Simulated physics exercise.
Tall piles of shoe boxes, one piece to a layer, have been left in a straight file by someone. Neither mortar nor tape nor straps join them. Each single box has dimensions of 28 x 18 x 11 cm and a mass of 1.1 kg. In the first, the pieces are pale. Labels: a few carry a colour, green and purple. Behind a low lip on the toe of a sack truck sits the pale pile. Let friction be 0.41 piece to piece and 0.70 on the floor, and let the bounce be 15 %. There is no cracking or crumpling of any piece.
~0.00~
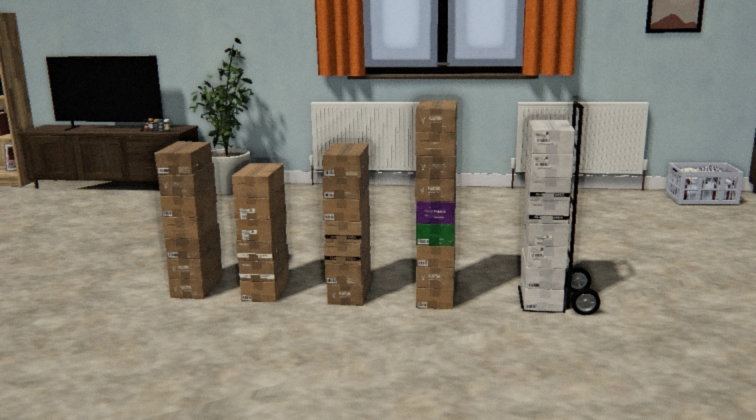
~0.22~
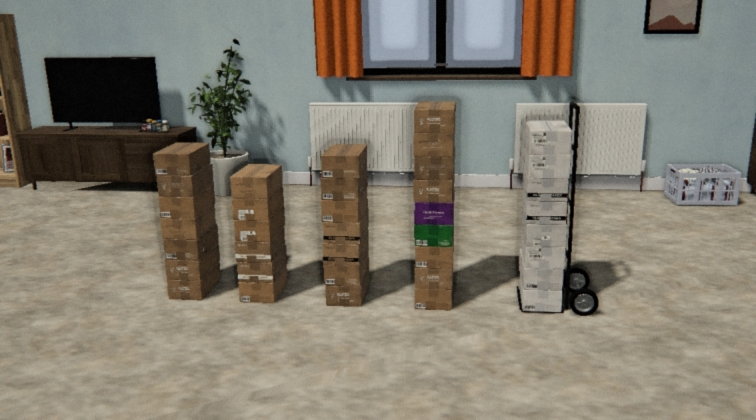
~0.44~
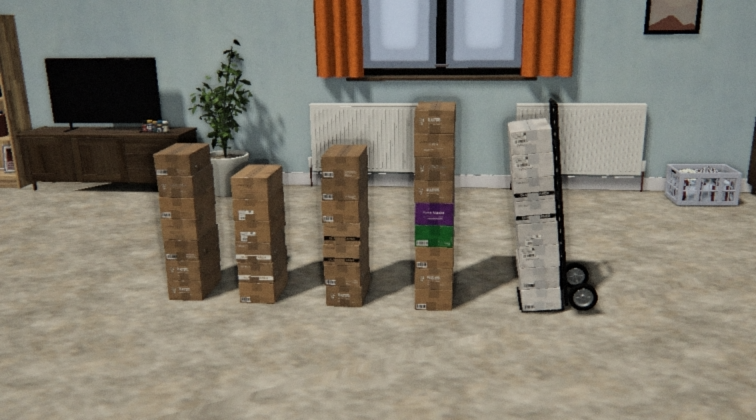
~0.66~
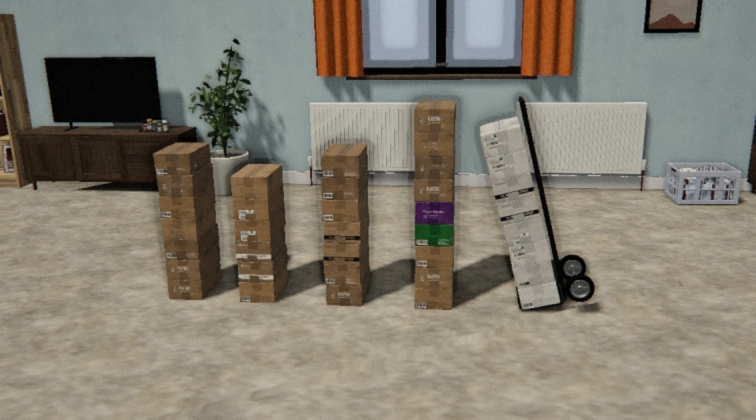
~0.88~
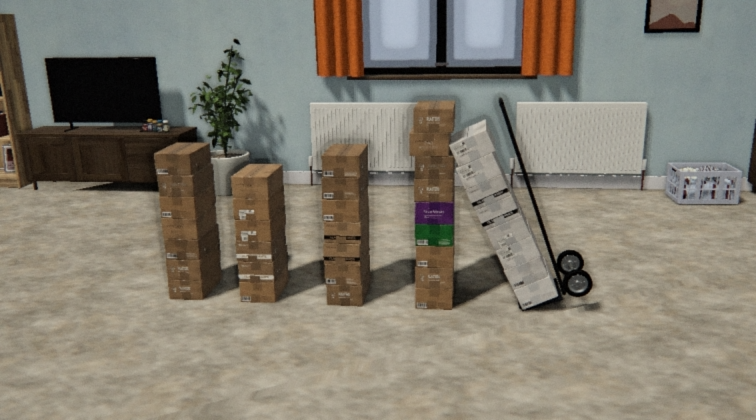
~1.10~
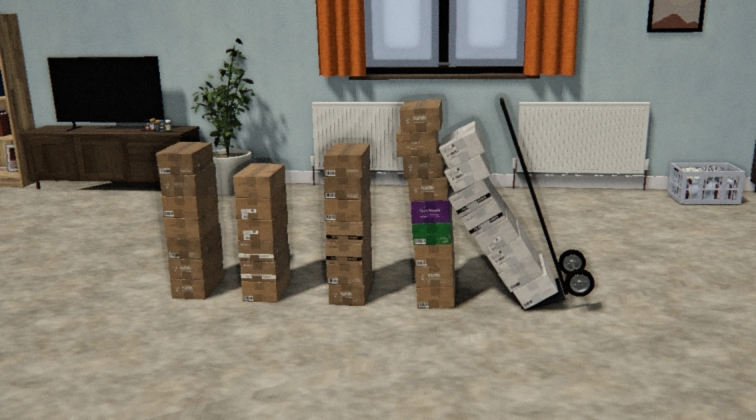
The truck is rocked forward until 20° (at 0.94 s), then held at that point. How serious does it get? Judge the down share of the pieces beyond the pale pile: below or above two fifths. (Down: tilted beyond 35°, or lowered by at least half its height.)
The down share is above two fifths.
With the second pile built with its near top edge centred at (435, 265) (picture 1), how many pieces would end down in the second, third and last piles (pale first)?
You'd get second 0, third 4 and last 0.
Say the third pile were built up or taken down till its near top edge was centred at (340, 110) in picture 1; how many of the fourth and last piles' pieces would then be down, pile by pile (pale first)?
Result: Fourth pile 4, last pile 6.
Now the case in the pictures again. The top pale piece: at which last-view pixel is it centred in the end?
In the last view it ends up close to (372, 215).
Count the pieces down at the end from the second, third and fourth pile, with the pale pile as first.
Each in turn: Second 8; third 7; fourth 5.
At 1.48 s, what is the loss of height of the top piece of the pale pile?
15 cm lower.
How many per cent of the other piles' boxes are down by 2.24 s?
By then, 55 per cent.
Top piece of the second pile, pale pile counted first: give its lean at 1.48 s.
20°.
After 1.48 s, 8 of the pale pile down; none of the 29 other boxes down, 10 disturbed; purple box 18° from how it stood; green box 18° from how it stood.
After 1.84 s, 8 of the pale pile down; 9 of the 29 other boxes down; green box 36° from how it stood, 8 cm lower; purple box 30° from how it stood, 8 cm lower.
After 2.24 s, 8 of the pale pile down; 16 of the 29 other boxes down; green box 48° from how it stood, 14 cm lower; purple box 47° from how it stood, 25 cm lower.
After 2.82 s, 8 of the pale pile down; 27 of the 29 other boxes down; green box 48° from how it stood, 14 cm lower; purple box 47° from how it stood, 26 cm lower.
In the end (4.0 s), 8 of the pale pile down; 27 of the 29 other boxes down; green box 48° from how it stood, 14 cm lower; purple box 48° from how it stood, 26 cm lower. That is 93 per cent. From the last view, middles, green box near (361, 252), purple box near (332, 252).
